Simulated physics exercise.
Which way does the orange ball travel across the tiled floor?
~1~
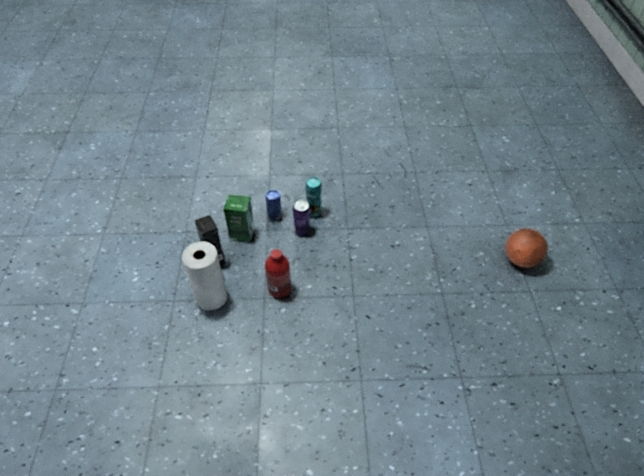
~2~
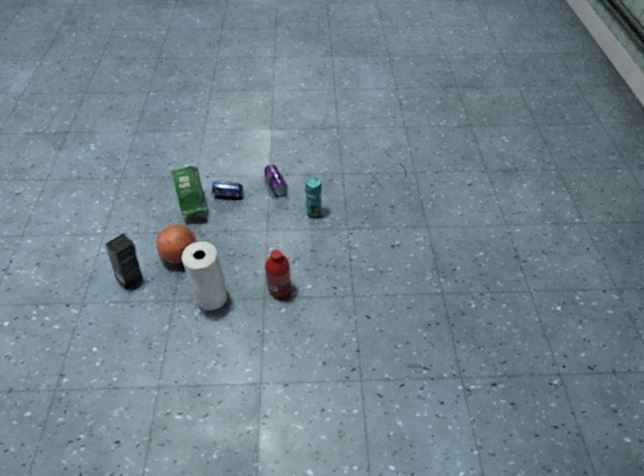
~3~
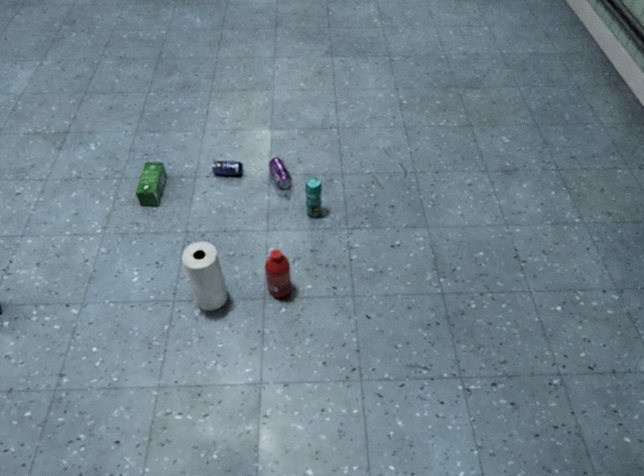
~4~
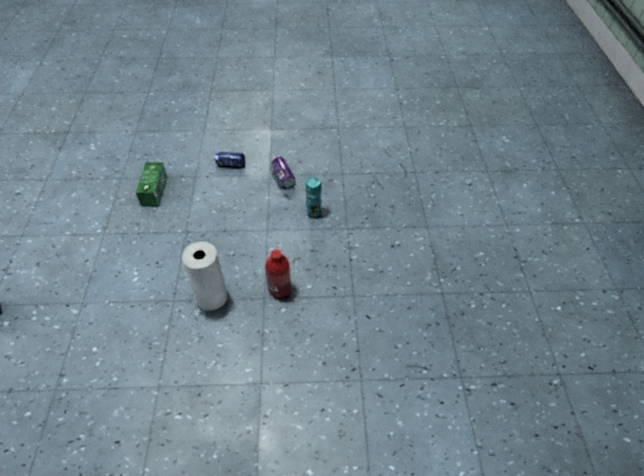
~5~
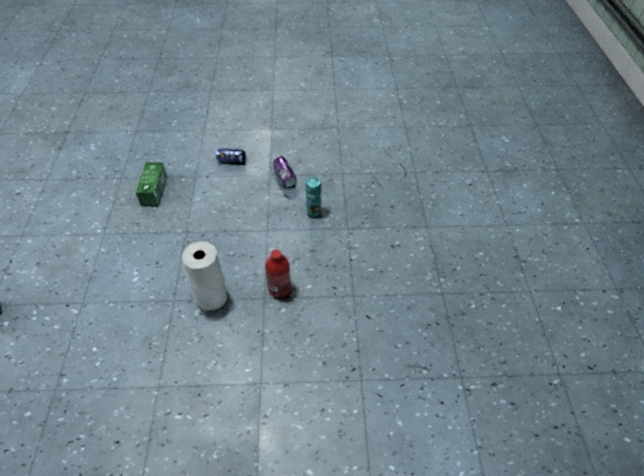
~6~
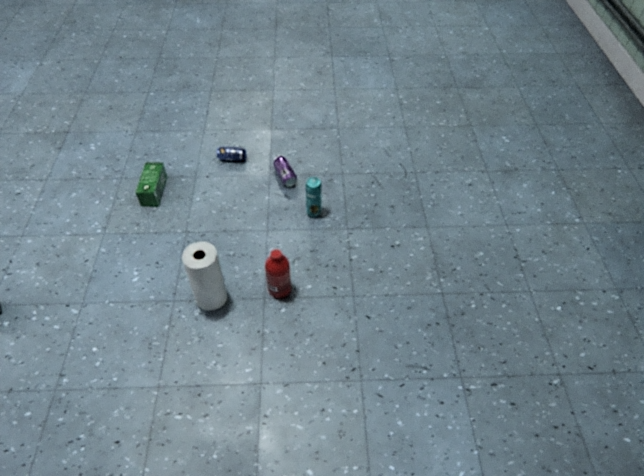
The orange ball travels to the left, from the right side of the floor into the group of objects.
